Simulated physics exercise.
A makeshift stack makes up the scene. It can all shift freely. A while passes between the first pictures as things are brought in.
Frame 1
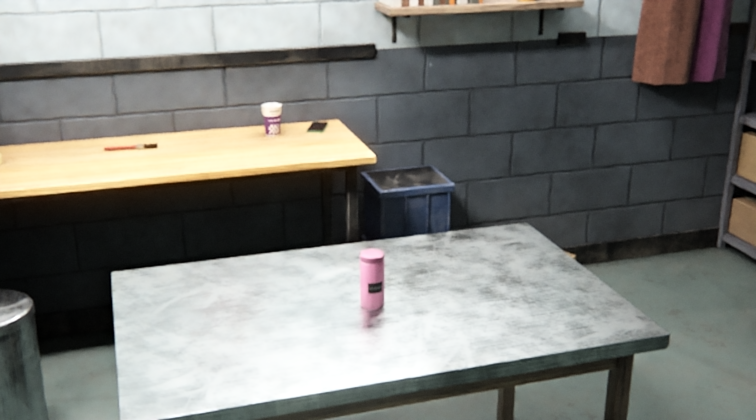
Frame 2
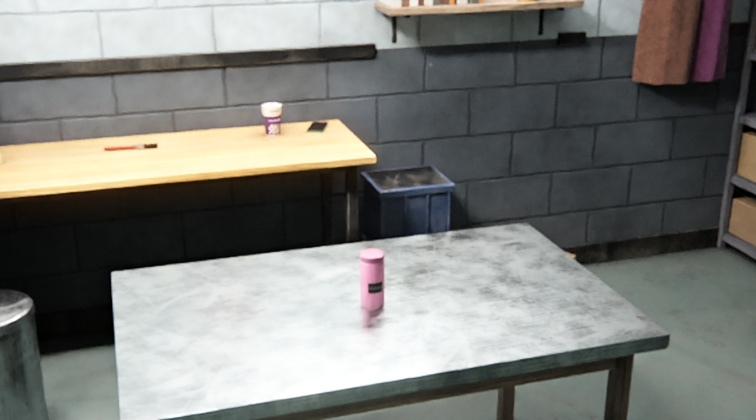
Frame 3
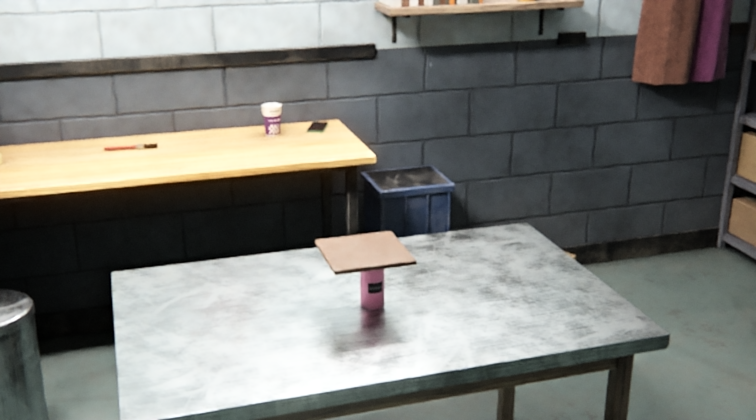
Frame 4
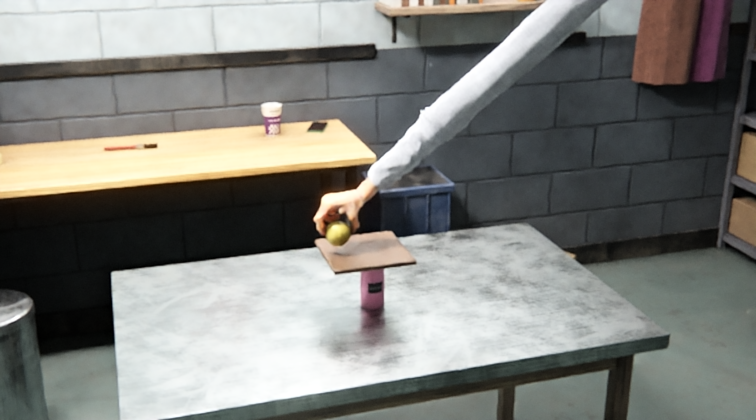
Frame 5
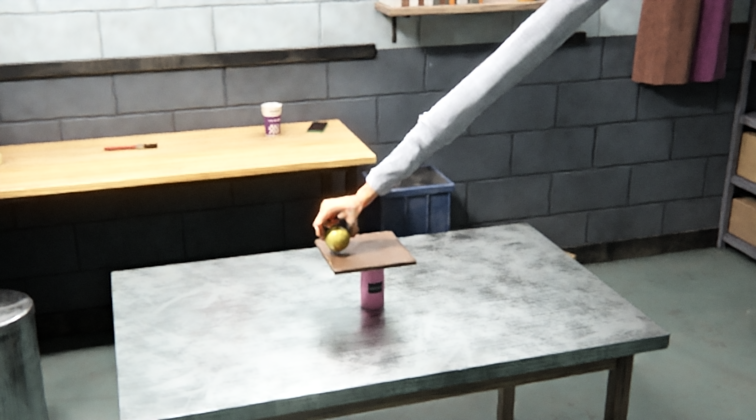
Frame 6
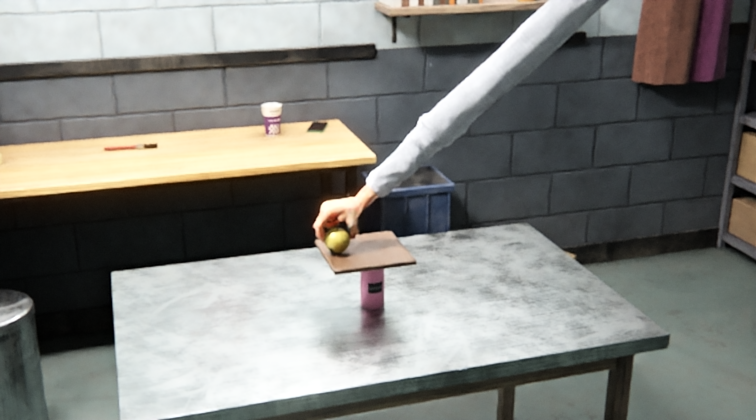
On a gray table in a workshop, a pink jar stood alone until a flat brown board appeared on top; then a hand reached in from the right and lowered a yellow apple onto its left side.
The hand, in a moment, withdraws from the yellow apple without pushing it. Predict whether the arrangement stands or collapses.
The stack will not stay as built.
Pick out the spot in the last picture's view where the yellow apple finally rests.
In the final view it sits at roughly (325, 299).
Then, 0.30 s after the last picture, yellow apple now fallen; brown lid tipped 60° from how it was.
Then, 0.40 s after the last picture, brown lid now fallen.
Then, 0.50 s after the last picture, things are still on the move.
Then, 0.70 s after the last picture, yellow apple resting near (329, 298).
At rest, fallen, yellow apple and brown lid; pink jar in place. Seen from the same camera at the end, yellow apple near (325, 299). The stack gives way.
